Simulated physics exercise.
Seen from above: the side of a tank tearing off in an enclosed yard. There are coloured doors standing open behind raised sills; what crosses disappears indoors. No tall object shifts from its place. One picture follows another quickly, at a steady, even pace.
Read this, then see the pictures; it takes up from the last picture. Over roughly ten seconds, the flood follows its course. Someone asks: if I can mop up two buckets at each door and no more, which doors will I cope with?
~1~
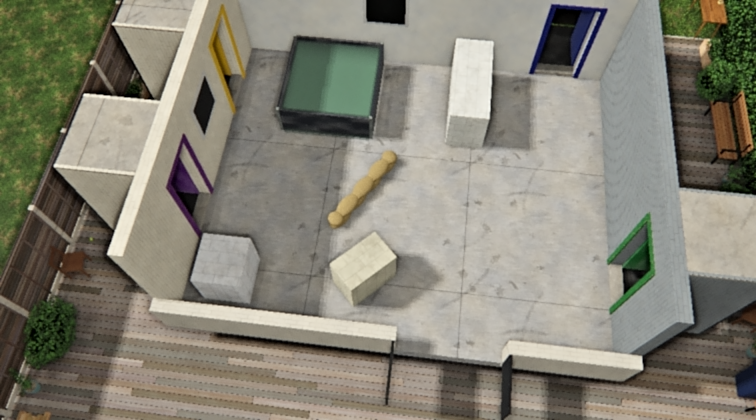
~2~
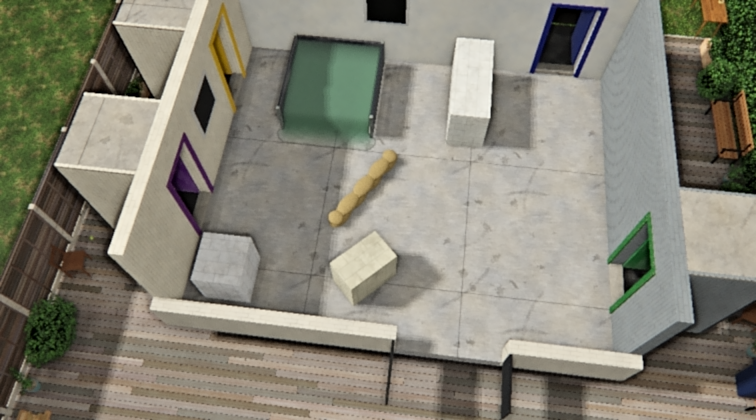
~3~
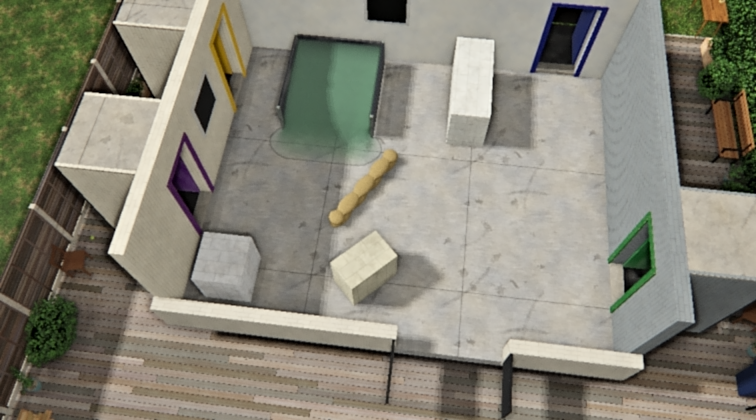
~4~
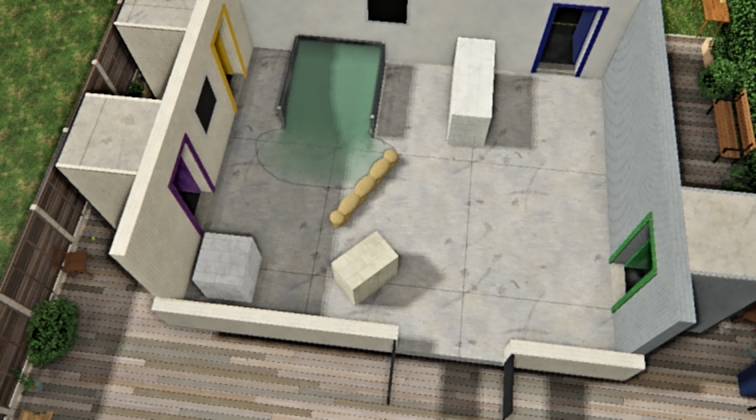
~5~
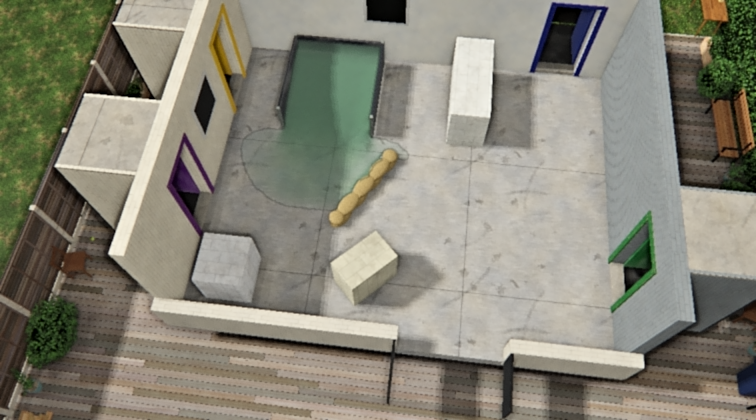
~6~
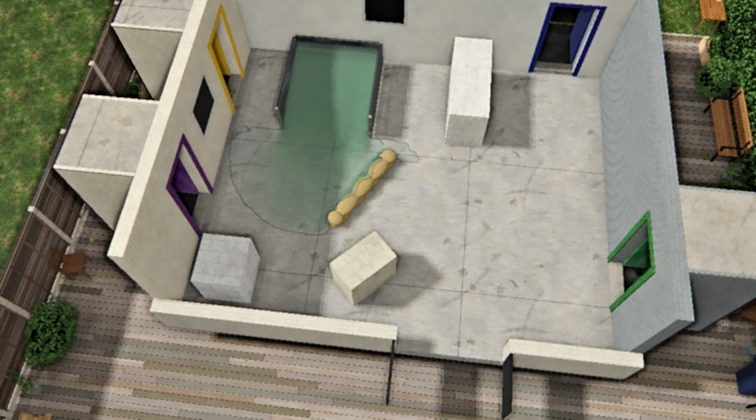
The yellow door: You will cope; the green door: You will cope; the blue door: You will cope; the purple door: Too much for you.
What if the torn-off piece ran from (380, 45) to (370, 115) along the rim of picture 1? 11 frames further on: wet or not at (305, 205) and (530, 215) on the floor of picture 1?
Note: Point one unreached; point two inundated.
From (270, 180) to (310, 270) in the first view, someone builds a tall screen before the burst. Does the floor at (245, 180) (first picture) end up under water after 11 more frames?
That spot would be inundated.
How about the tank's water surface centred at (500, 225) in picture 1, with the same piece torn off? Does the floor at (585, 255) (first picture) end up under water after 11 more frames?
Result for the spot: Waterlogged.
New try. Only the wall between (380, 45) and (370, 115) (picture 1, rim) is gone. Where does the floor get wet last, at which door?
Door marked purple.
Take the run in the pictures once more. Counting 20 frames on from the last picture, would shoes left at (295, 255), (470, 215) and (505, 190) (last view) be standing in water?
Result, in the order given: Wetted / not wetted / not wetted.
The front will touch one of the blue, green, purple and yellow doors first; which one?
If you ask me, it's the purple door.
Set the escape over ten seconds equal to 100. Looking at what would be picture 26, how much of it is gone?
Somewhere around 25 per cent, I'd say.
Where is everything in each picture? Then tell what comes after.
In the first frame, the tank at (332, 78) is whole and still.
In the second frame, water pours out at (326, 125) and has run to (374, 140).
In the third frame, water pours out at (327, 126) and has run to (374, 156).
In the fourth frame, water pours out at (328, 127) and has run to (264, 160).
In the fifth frame, the front is at (282, 201), out from the gap at (327, 127).
In the sixth frame, water pours out at (326, 127) and has run to (298, 230).
A moment on, water covers 25 % of the floor; the yellow door not reached, the green door not reached, the blue door not reached, the purple door wet at the sill, nothing in.
Next, water covers 30 % of the floor; the yellow door not reached, the green door not reached, the blue door not reached, the purple door under two buckets in.
Then, water covers 40 % of the floor; the yellow door not reached, the green door not reached, the blue door not reached, the purple door far over two buckets in.
Later, water covers 70 % of the floor; the yellow door wet at the sill, nothing in, the green door wet at the sill, nothing in, the blue door not reached, the purple door far over two buckets in.
In the end, water covers 90 % of the floor; the yellow door wet at the sill, nothing in, the green door wet at the sill, nothing in, the blue door not reached, the purple door far over two buckets in.
